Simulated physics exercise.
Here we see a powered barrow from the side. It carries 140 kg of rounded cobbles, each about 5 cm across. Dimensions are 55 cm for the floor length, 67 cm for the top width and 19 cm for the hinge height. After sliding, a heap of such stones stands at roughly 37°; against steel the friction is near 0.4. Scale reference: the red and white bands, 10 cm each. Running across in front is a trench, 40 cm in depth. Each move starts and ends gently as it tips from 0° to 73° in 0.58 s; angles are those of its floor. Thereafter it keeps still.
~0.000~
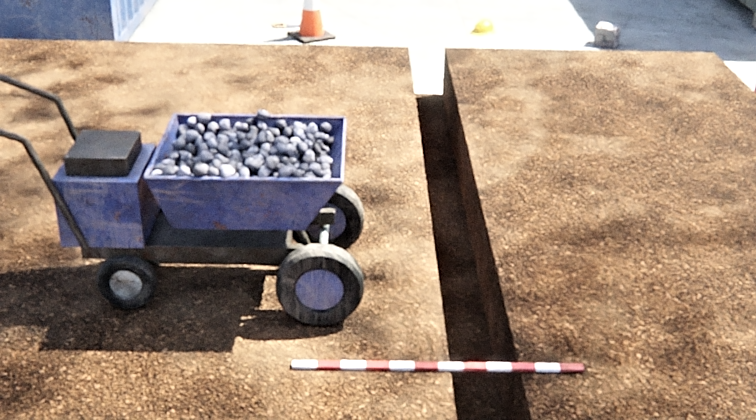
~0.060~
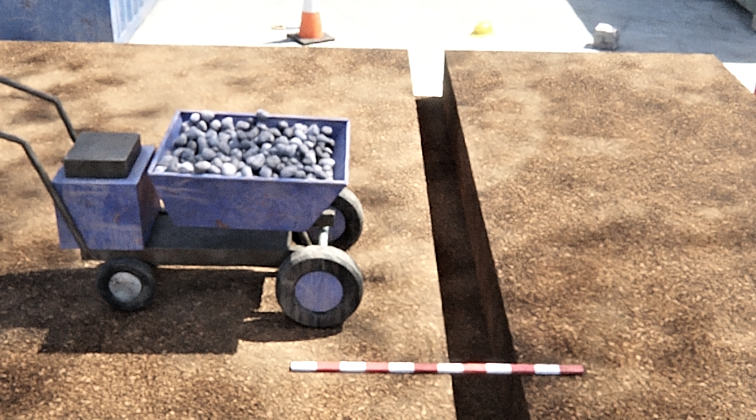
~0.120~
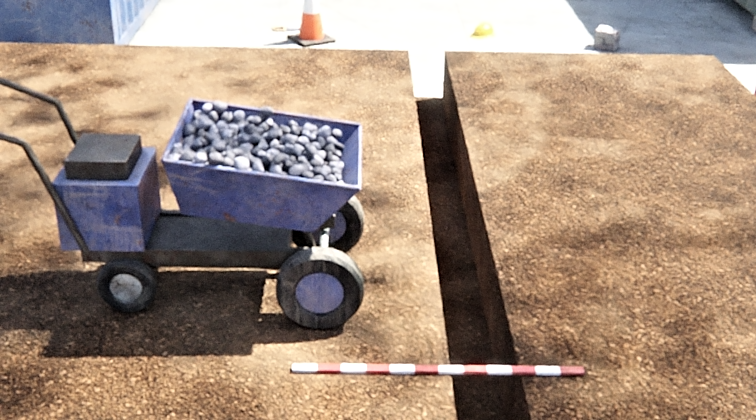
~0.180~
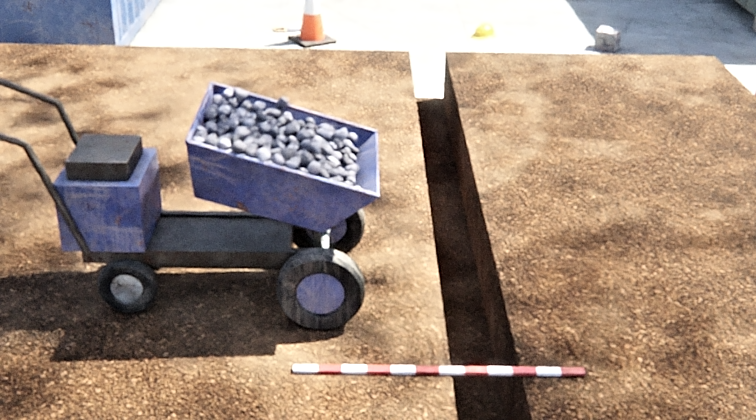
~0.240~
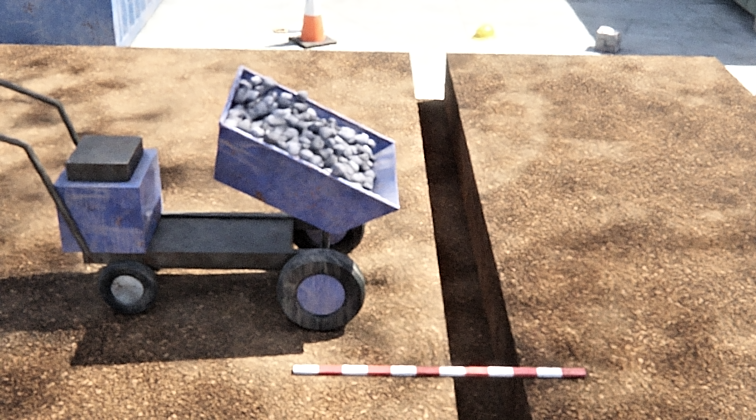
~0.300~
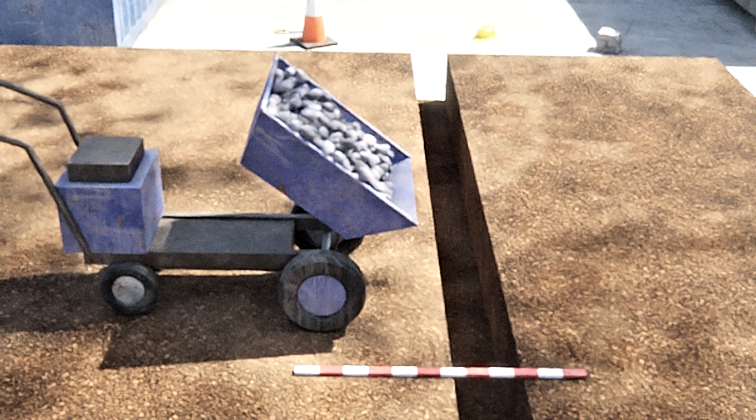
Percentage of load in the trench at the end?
52 per cent.
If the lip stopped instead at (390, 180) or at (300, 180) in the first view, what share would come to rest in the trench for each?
Some 20 and some 75 per cent, in that order.
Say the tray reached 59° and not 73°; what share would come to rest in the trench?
I'd expect around 35 in a hundred.
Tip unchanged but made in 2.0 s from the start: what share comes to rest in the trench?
Around 95 per cent would end in the trench.
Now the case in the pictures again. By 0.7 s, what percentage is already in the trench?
About 35 per cent by then.
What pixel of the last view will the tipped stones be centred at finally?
(495, 332).
After 0.4 s the floor is at 61°; 100 % in the tray; the foremost stones are at (427, 209).
After 0.7 s the floor is at 73°; 57 % in the tray, 33 % in the trench, 10 % past the trench; the foremost stones are at (529, 287).
After 1.0 s the floor is at 73°; 13 % in the tray, 39 % in the trench, 48 % past the trench; the foremost stones are at (732, 297).
After 3.0 s the floor is at 73°; 0 % in the tray, 52 % in the trench, 48 % past the trench; the foremost stones are past the picture's edge.
